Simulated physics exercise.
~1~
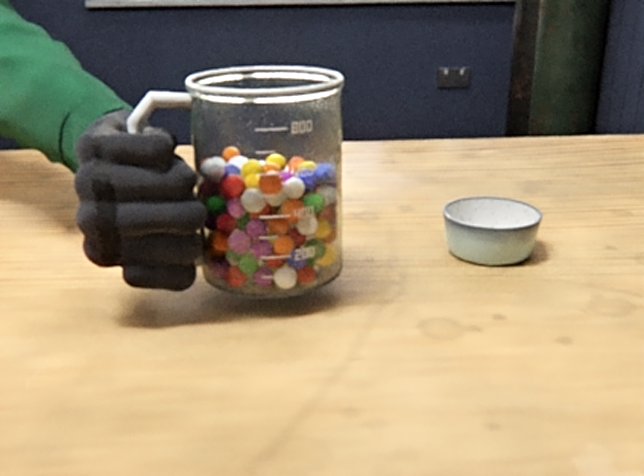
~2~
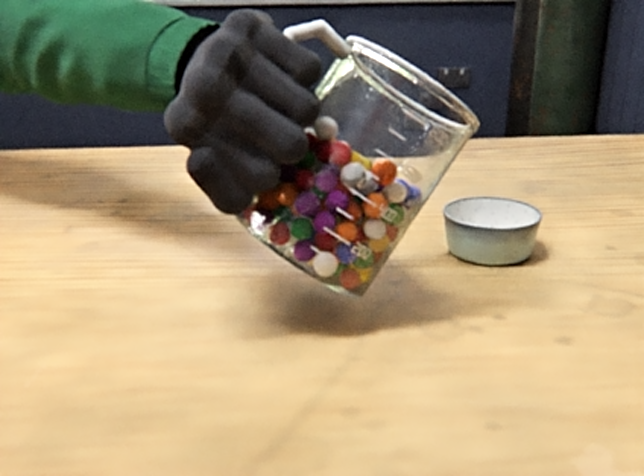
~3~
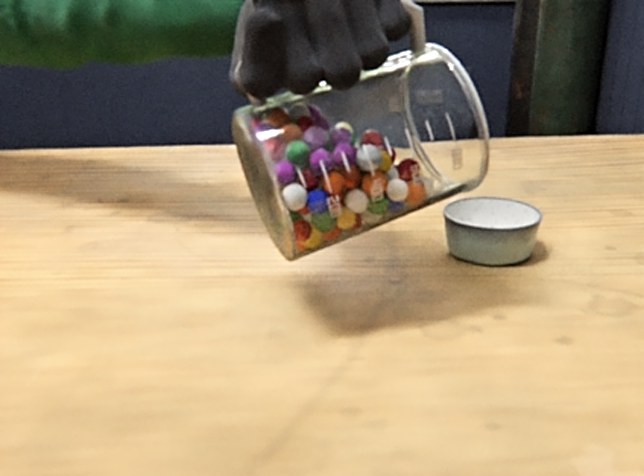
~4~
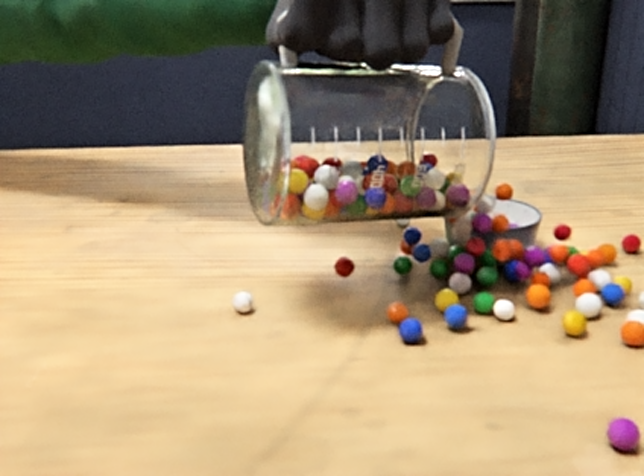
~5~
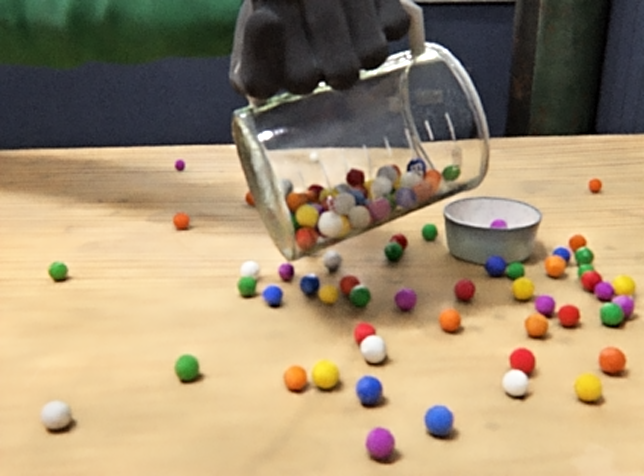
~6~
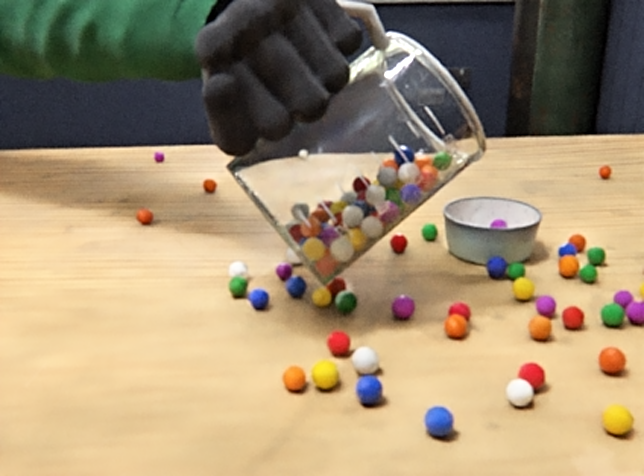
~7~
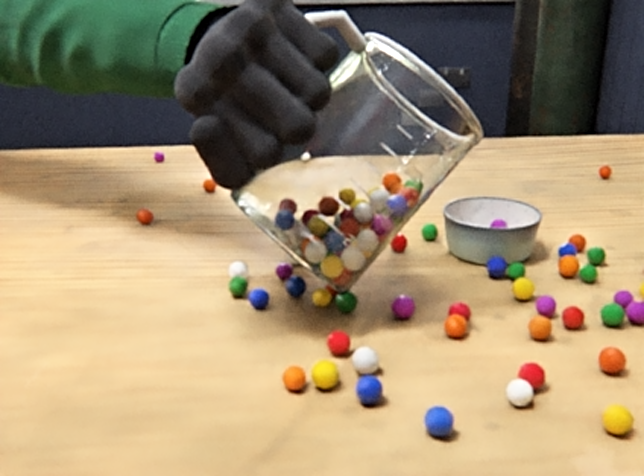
A clear glass jug of small multicoloured balls stands upright in a dark-gloved hand on a pale wooden table, seen from the front by a still camera. A small pale grey-green dish sits to its right, before a dark blue wall. The green-sleeved arm lifts the jug rightward and tips it onto its side near the dish. Balls pour out around the dish, bouncing and rolling widely across the table. The hand then turns the jug partway back, stopping the pour. It ends tilted, still holding some balls, with most scattered outside and few in the dish.
